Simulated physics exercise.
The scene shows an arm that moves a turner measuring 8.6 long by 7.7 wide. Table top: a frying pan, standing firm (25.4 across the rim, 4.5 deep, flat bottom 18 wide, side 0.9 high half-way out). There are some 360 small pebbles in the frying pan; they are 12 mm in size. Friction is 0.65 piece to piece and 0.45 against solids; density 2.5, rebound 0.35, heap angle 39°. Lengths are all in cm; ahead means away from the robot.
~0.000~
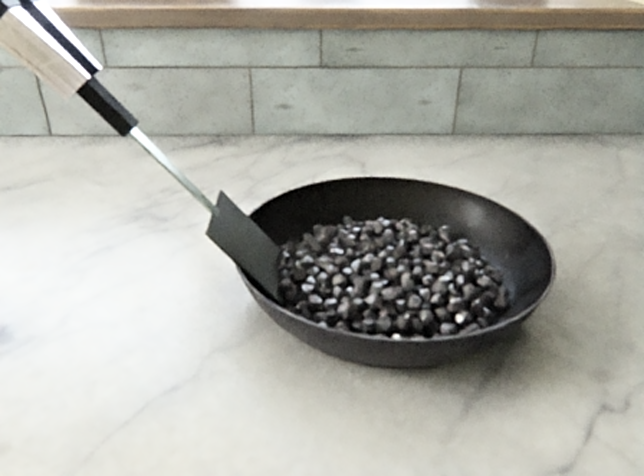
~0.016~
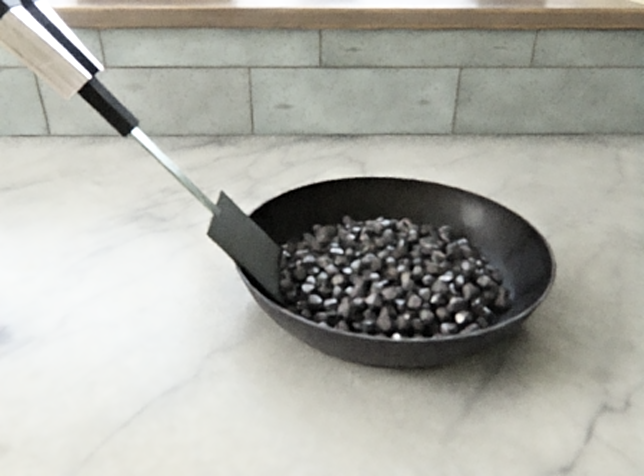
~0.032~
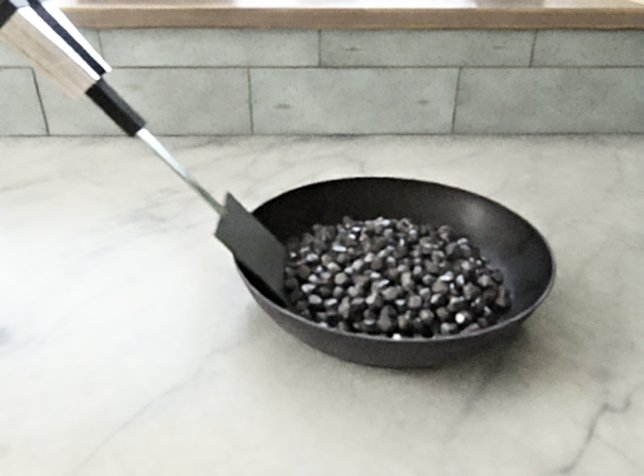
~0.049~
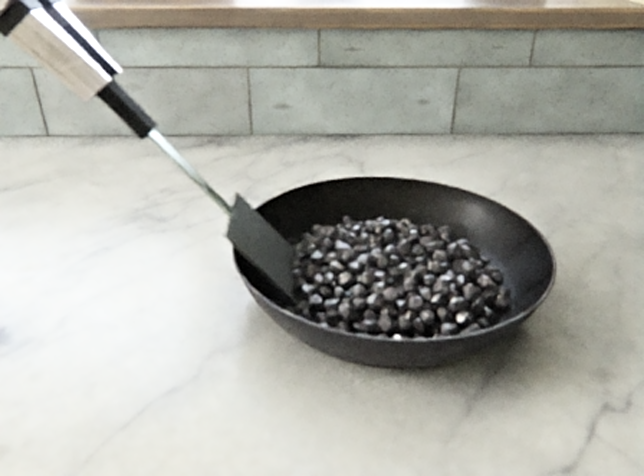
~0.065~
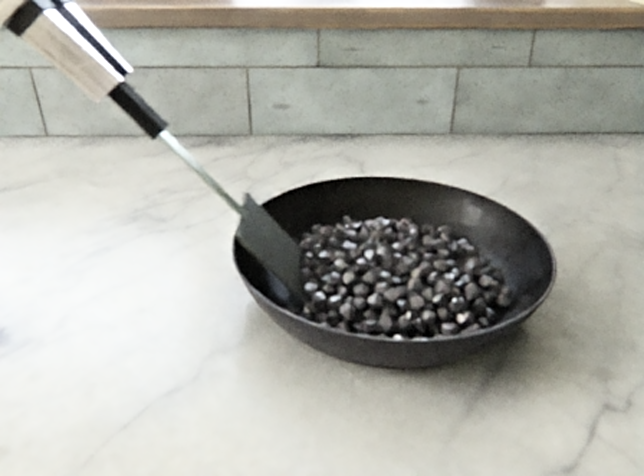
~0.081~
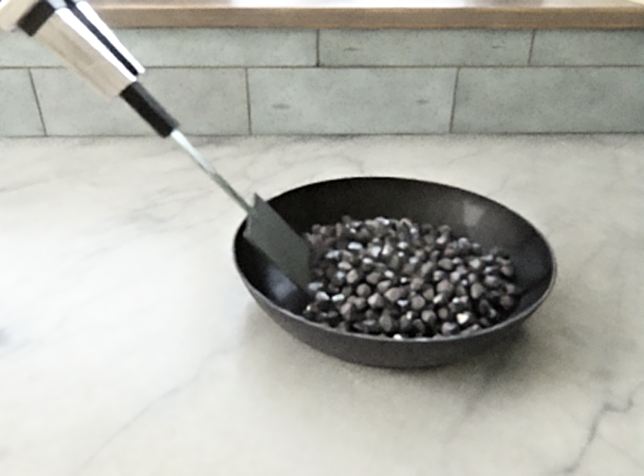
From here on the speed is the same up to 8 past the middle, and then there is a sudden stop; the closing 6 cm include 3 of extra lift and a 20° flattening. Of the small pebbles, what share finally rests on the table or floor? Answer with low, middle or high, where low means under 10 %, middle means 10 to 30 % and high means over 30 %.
Low.
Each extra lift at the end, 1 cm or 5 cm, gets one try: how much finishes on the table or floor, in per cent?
5 and 5 per cent.
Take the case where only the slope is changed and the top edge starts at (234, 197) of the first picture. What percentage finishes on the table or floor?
Near 5 in a hundred.
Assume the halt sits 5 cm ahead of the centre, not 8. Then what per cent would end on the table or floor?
Roughly 0 %.
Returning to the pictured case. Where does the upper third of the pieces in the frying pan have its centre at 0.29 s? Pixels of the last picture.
The middle sits at approx. (489, 250).
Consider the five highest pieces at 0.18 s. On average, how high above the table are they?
I'd put them at about 5 centimetres above the table.
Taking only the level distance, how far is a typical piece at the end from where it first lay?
It comes to some 5 cm.
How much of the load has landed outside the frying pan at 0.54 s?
Some 5 per cent.
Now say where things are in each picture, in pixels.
In the first frame, turner top edge at (213, 210), sloping 51°; upper third of the load around (388, 265), from x 285 to 505, top at y 220; 356 in the frying pan.
In the second frame, turner top edge at (214, 210), sloping 51°; upper third of the load around (388, 265), from x 285 to 505, top at y 220.
In the third frame, turner top edge at (221, 211), sloping 51°; upper third of the load around (387, 265), from x 290 to 505, top at y 220.
In the fourth frame, turner top edge at (231, 212), sloping 51°; upper third of the load around (381, 264), from x 290 to 505, top at y 220.
In the fifth frame, turner top edge at (241, 212), sloping 51°; upper third of the load around (385, 263), from x 290 to 505, top at y 220.
In the sixth frame, turner top edge at (251, 212), sloping 51°; upper third of the load around (393, 264), from x 290 to 510, top at y 220; 356 in the frying pan.
After 0.18 s, sloping 51°, highest piece 5 above the table; 356 in the frying pan.
After 0.29 s, sloping 43°, highest piece 6 above the table; 353 in the frying pan, 3 on the blade or in flight.
After 0.54 s, sloping 31°, highest piece 7 above the table; 347 in the frying pan, 9 on the table or floor.
After 1.59 s, sloping 31°, highest piece 6 above the table; 347 in the frying pan, 9 on the table or floor.
At rest, 347 in the frying pan, 9 on the table or floor. That is 3 % on the table or floor.
